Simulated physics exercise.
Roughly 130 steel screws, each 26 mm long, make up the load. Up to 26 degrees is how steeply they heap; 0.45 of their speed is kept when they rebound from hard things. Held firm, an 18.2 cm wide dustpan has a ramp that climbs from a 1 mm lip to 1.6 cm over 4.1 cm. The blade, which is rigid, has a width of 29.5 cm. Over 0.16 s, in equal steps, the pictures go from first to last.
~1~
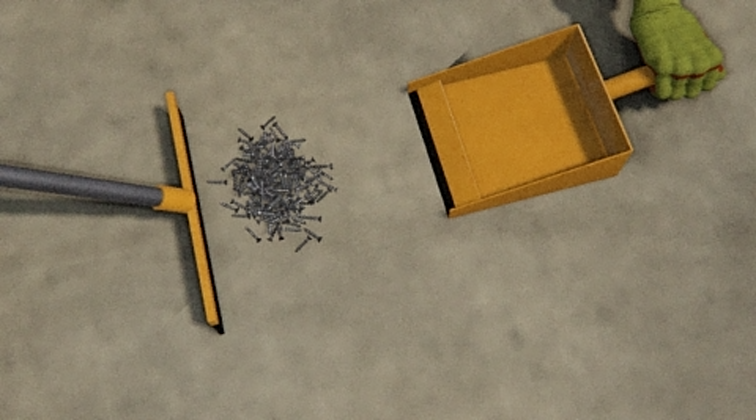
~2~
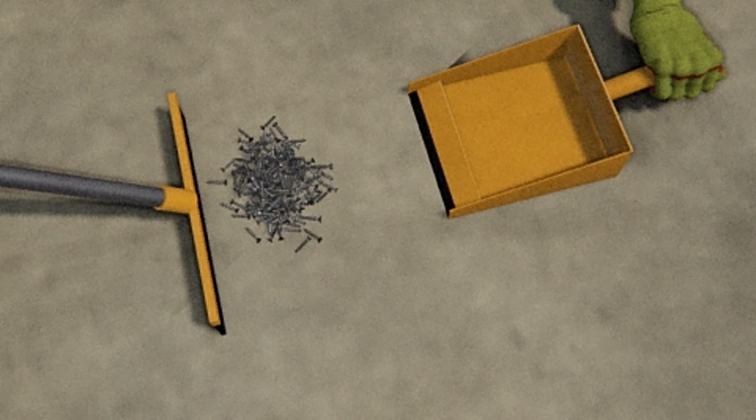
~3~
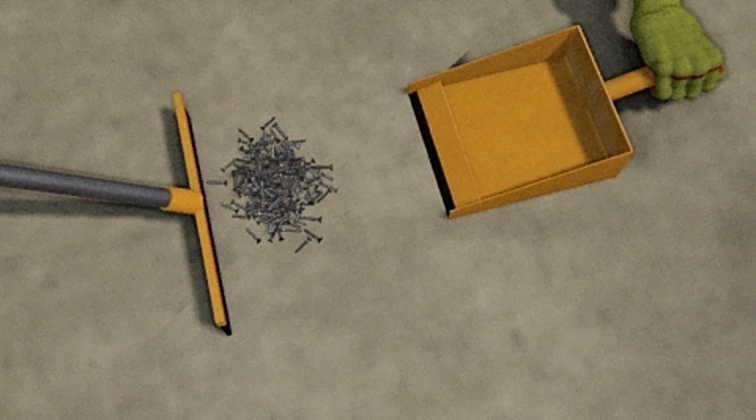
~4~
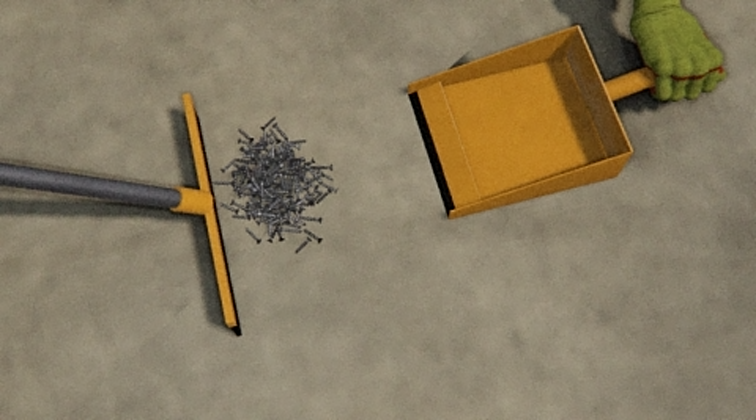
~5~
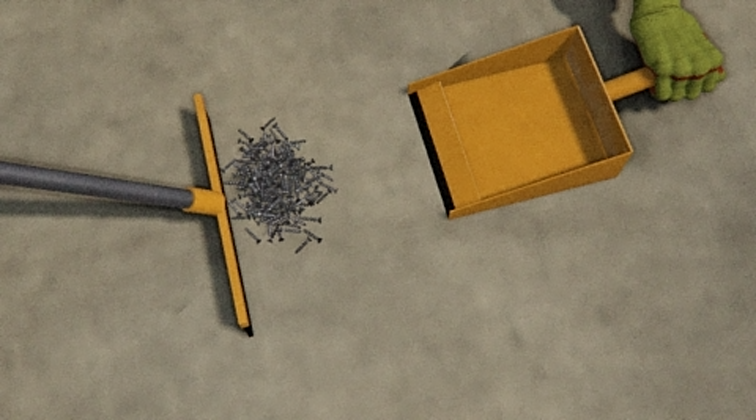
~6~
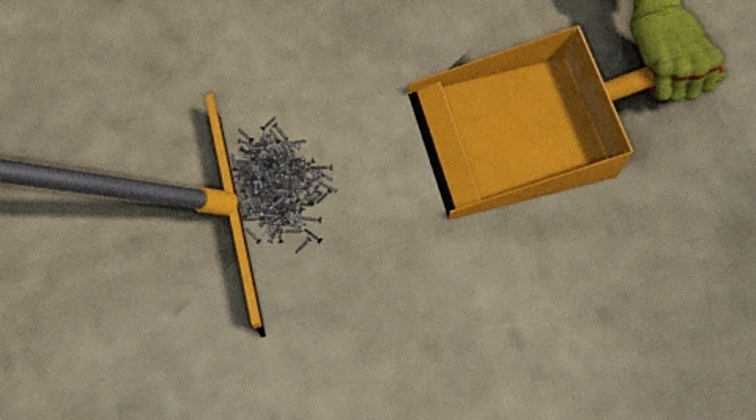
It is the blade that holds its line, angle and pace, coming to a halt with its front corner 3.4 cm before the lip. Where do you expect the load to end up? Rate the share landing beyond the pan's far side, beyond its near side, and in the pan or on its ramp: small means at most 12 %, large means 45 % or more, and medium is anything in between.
Shares: Past the pan's far side - small; past the pan's near side - medium; in the pan or on its ramp - medium.
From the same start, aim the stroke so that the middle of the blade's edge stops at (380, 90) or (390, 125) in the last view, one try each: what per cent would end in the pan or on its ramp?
Some 15 and 20 per cent.
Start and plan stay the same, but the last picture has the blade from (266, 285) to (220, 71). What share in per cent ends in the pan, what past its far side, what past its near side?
Per cent by place - pan 15, far side 30, near side 0.
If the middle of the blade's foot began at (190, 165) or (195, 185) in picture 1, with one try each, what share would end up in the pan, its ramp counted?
The two tries give about 15 % and about 20 %.
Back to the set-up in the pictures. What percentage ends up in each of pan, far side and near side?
Far side 5; near side 15; pan 20.
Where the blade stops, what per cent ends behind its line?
5 %.
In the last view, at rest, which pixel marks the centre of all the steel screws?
When it all comes to rest, the middle is near (428, 177).
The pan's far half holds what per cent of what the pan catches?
I'd put it at around 20 per cent.
Then, 0.24 s after the last picture, middle of the blade 14 cm from the lip; 0 % over the lip, far side 0 %, near side 5 %.
Then, 0.40 s after the last picture, middle of the blade 7 cm from the lip; 0 % over the lip, far side 0 %, near side 10 %.
Then, 0.68 s after the last picture, middle of the blade 4 cm from the lip; 20 % over the lip, far side 5 %, near side 15 %.
In the end, far side 5 %, near side 15 %, pan 20 %, in front of the lip or behind the blade 60 %.
